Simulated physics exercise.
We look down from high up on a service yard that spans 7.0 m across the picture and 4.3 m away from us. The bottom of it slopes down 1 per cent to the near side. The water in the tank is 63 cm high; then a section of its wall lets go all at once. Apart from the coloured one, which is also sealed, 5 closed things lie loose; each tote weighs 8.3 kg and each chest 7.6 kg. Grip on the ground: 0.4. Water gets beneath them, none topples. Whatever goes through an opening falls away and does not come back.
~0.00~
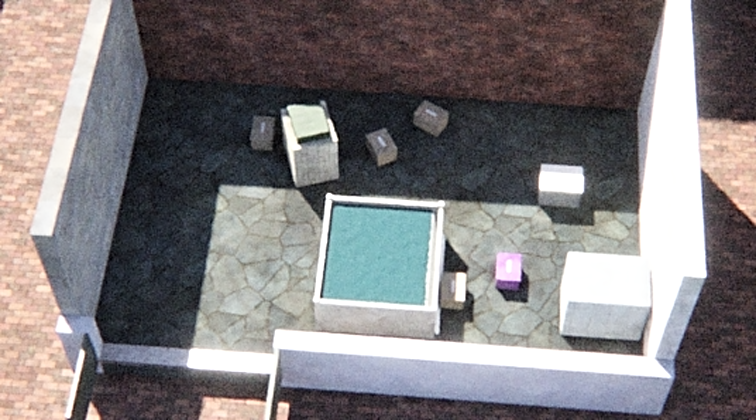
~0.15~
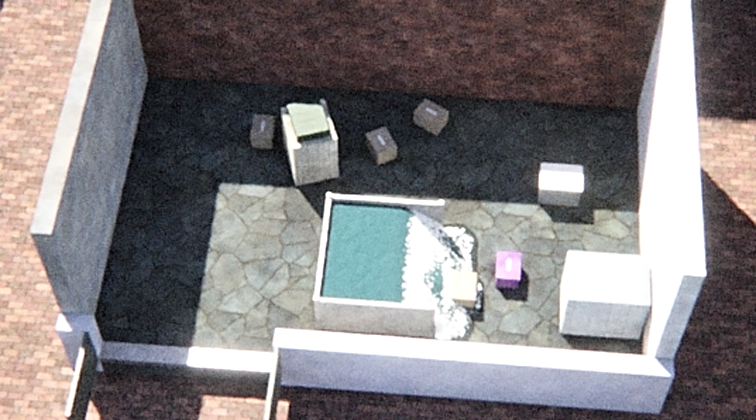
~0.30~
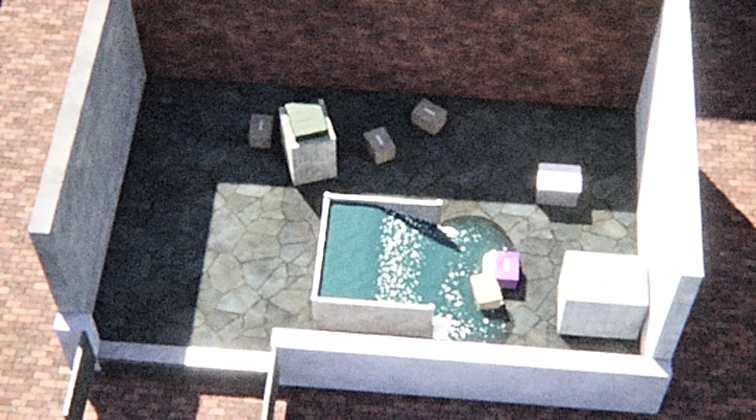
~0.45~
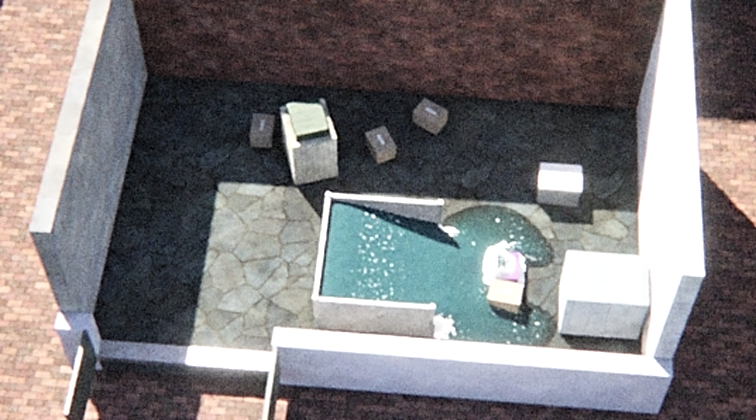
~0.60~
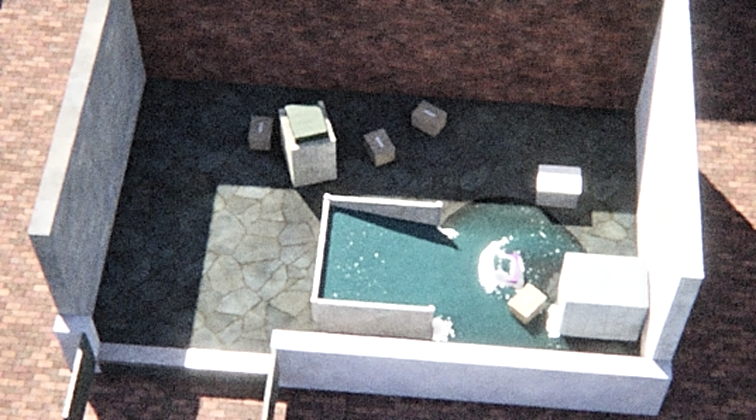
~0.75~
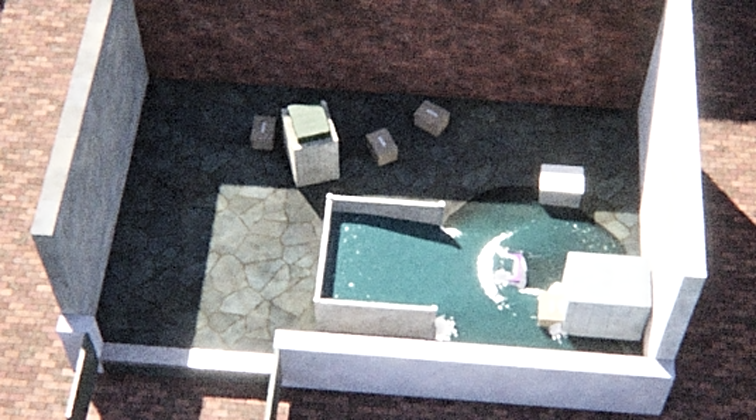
The video shows a walled stone yard from above, where water bursts from the right side of a tank, carries a small pale box rightward past a purple tote, and spreads around the tote and a large white block.
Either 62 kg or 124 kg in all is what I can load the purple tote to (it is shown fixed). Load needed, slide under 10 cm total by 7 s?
Larger.
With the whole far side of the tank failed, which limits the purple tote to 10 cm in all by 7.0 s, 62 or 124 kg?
Then even the small mass works.
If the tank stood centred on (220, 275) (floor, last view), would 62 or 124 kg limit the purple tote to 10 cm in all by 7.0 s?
Lab note - in that case: Lighter mass suffices.
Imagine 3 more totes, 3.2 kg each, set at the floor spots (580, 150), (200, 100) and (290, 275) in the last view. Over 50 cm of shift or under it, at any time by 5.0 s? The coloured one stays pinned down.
Order as listed: Outside the limit, inside the limit, inside the limit.
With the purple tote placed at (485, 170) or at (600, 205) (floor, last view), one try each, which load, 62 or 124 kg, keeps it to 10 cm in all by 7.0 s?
In turn: The smaller is enough; either load holds.
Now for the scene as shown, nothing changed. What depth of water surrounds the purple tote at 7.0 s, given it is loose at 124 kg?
Depth: Approx. 11 cm.
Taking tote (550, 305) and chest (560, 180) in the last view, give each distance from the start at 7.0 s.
Taking them in order, that's 200 centimetres and 250 centimetres.
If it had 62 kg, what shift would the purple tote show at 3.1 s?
Close to 40 centimetres.
After 1.4 s the purple tote would be 37 cm from its start with 62 kg and 0 cm from its start with 124 kg; 14 cm of water round it then.
After 3.1 s the purple tote would be 41 cm from its start with 62 kg and 0 cm from its start with 124 kg; 12 cm of water round it then.
After 4.9 s the purple tote would be 41 cm from its start with 62 kg and 0 cm from its start with 124 kg; 5 cm of water round it then.
After 7.0 s the purple tote would be 41 cm from its start with 62 kg and 0 cm from its start with 124 kg; 11 cm of water round it then.
